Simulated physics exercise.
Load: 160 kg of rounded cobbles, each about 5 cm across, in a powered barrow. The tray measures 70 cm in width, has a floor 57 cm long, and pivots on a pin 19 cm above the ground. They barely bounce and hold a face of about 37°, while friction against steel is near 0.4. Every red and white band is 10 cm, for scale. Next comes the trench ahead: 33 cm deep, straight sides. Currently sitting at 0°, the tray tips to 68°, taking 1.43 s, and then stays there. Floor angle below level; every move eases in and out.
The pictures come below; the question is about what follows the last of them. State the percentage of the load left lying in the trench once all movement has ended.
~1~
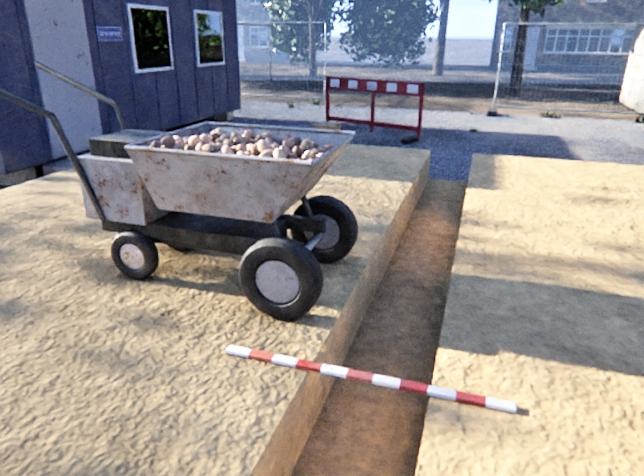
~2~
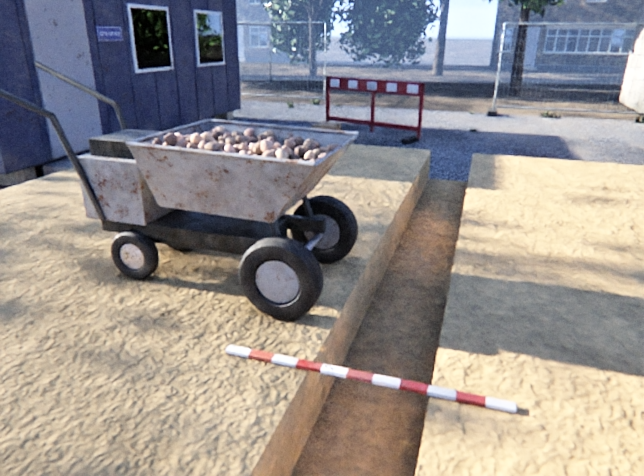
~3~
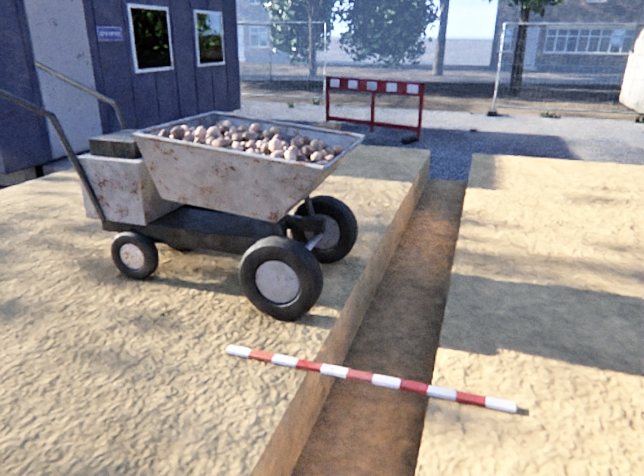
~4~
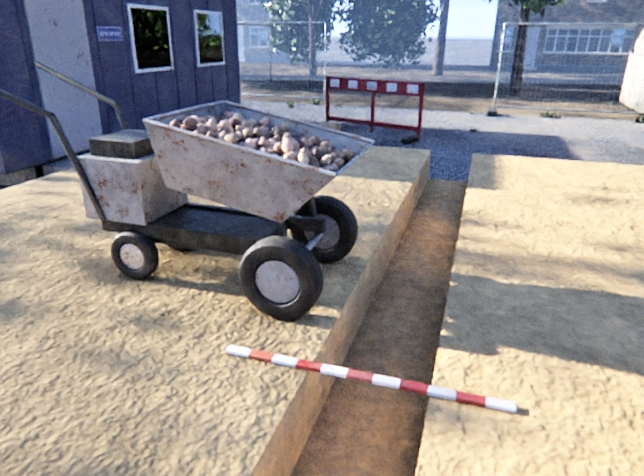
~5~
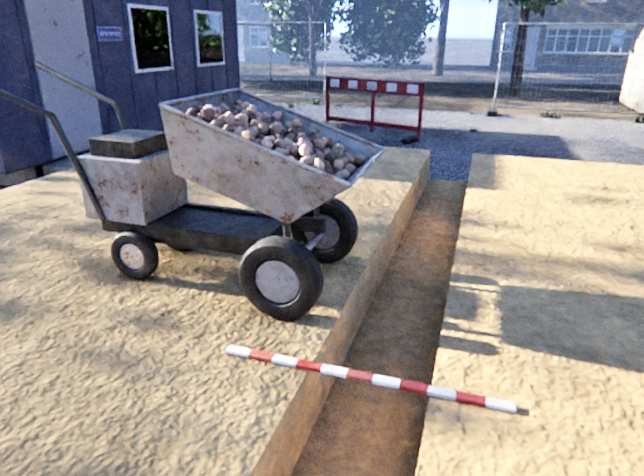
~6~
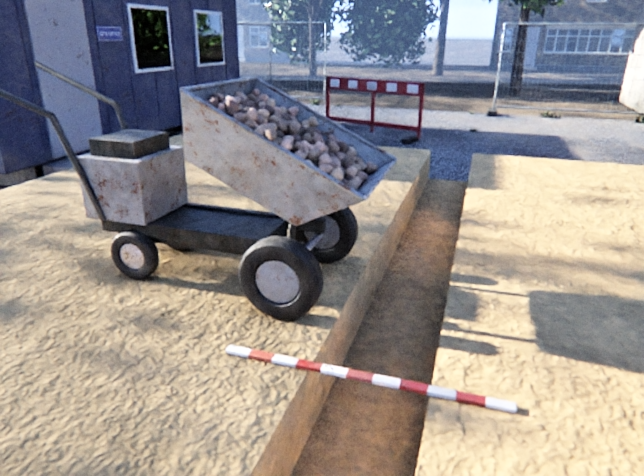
The share left there is about 52 per cent.
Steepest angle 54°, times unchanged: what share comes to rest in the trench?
Some 25 in a hundred, I'd say.
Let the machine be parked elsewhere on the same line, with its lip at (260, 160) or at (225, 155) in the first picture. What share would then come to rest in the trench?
Close to 95 percent in the first case, 100 percent in the second.
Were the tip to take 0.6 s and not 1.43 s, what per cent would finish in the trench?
Probably about 30 in a hundred.
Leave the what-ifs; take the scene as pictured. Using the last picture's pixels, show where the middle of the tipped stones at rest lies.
I'd put it close to (437, 333).
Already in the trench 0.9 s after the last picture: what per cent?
I'd say near 10 per cent at that time.
Then, 0.5 s after the last picture the floor is at 57°, 100 % in the tray; the foremost stones are at (413, 227).
Then, 0.9 s after the last picture the floor is at 68°, 61 % in the tray, 10 % in the trench, 29 % past the trench; the foremost stones are at (543, 326).
Then, 1.3 s after the last picture the floor is at 68°, 32 % in the tray, 20 % in the trench, 48 % past the trench; the foremost stones are past the picture's edge.
Then, 3.2 s after the last picture the floor is at 68°, 0 % in the tray, 52 % in the trench, 48 % past the trench; the foremost stones are past the picture's edge.
